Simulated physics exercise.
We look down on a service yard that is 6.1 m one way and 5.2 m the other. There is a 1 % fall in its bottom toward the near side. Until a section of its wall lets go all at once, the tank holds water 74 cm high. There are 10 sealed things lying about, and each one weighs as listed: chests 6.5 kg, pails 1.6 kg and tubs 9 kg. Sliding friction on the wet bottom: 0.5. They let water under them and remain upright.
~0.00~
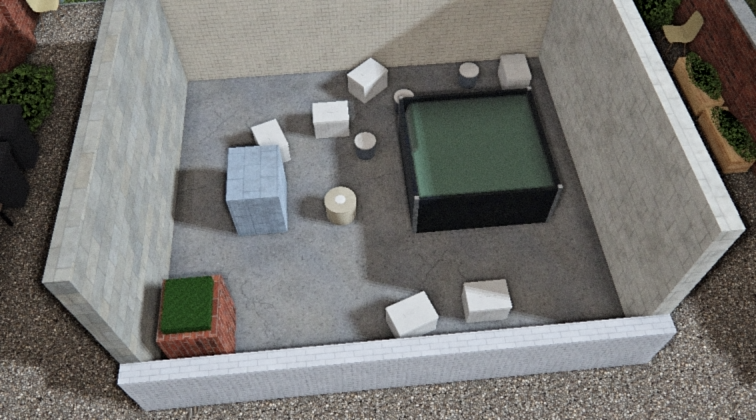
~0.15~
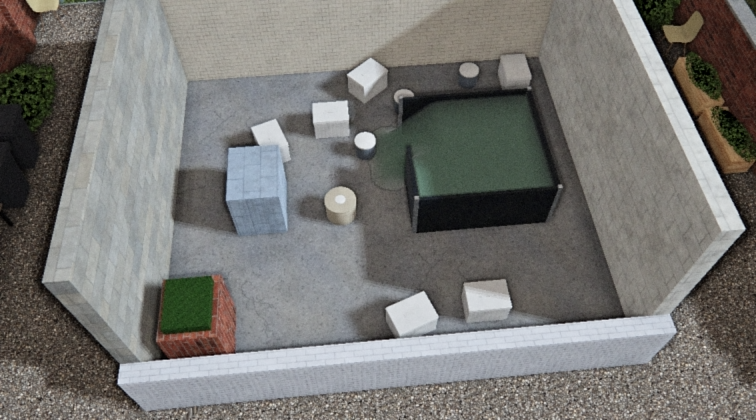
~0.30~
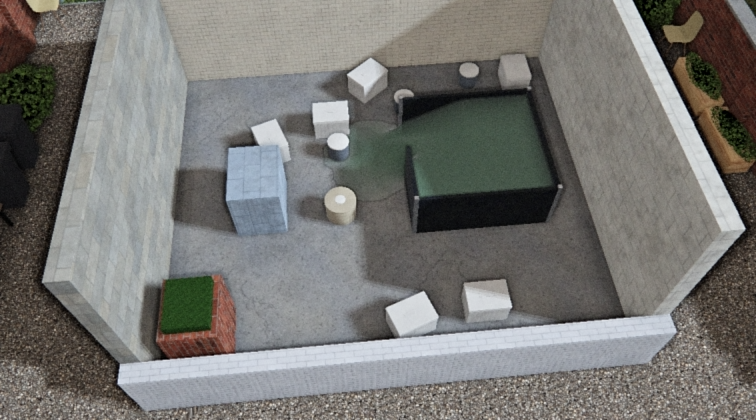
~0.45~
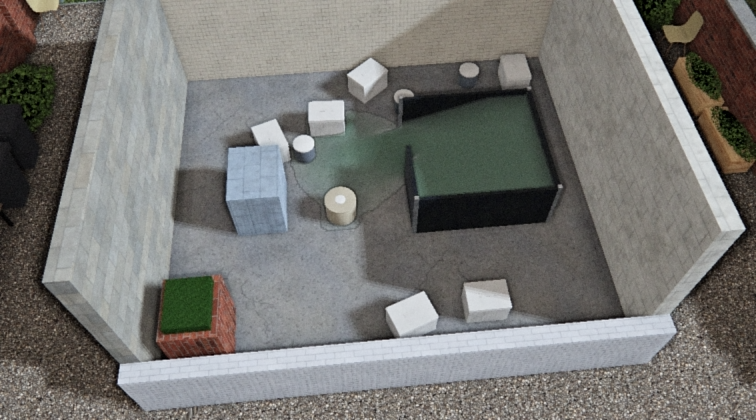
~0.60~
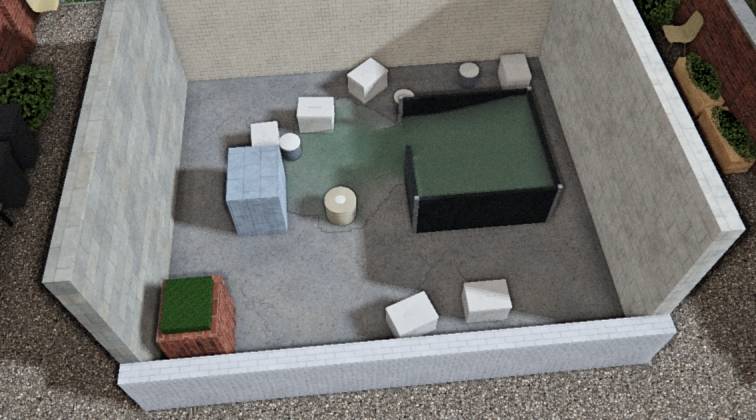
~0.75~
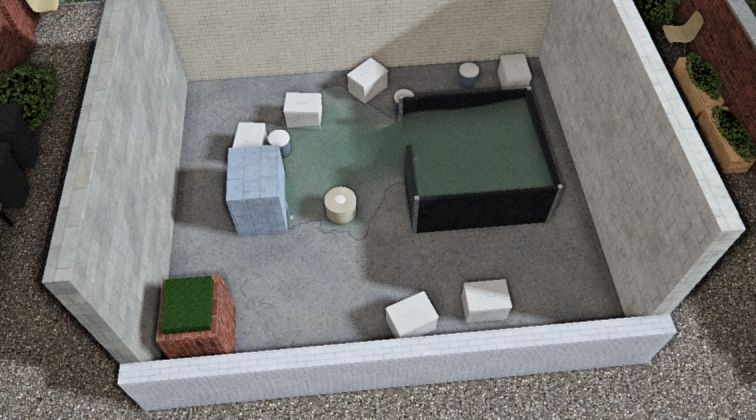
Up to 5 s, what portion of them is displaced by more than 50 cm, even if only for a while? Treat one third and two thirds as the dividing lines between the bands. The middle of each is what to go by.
The share ends up from a third to just below two thirds.
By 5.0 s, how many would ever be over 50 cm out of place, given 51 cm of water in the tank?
With that change, 3 of them.
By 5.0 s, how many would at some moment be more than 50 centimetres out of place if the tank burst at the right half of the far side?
That gives 8 of them.
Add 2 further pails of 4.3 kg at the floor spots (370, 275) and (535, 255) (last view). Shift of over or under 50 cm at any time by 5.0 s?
One by one I'd say not that far and not that far.
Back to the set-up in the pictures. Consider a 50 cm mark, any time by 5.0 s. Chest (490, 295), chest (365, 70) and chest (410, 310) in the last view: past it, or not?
The first is inside the limit, the second beyond the limit, and the third beyond the limit.
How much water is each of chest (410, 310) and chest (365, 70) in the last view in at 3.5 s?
Depth approx. 4 cm / 3 cm.
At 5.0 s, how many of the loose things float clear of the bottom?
Count: 5.
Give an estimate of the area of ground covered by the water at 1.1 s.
Roughly 11.5 m2.
After 1.1 s 3 of 10 are over 50 cm from their spots; 1 afloat.
After 2.2 s 3 of 10 are over 50 cm from their spots; 3 afloat.
After 3.5 s 4 of 10 are over 50 cm from their spots; 3 afloat.
After 5.0 s 6 of 10 are over 50 cm from their spots, and 6 have been at some point; 5 afloat.
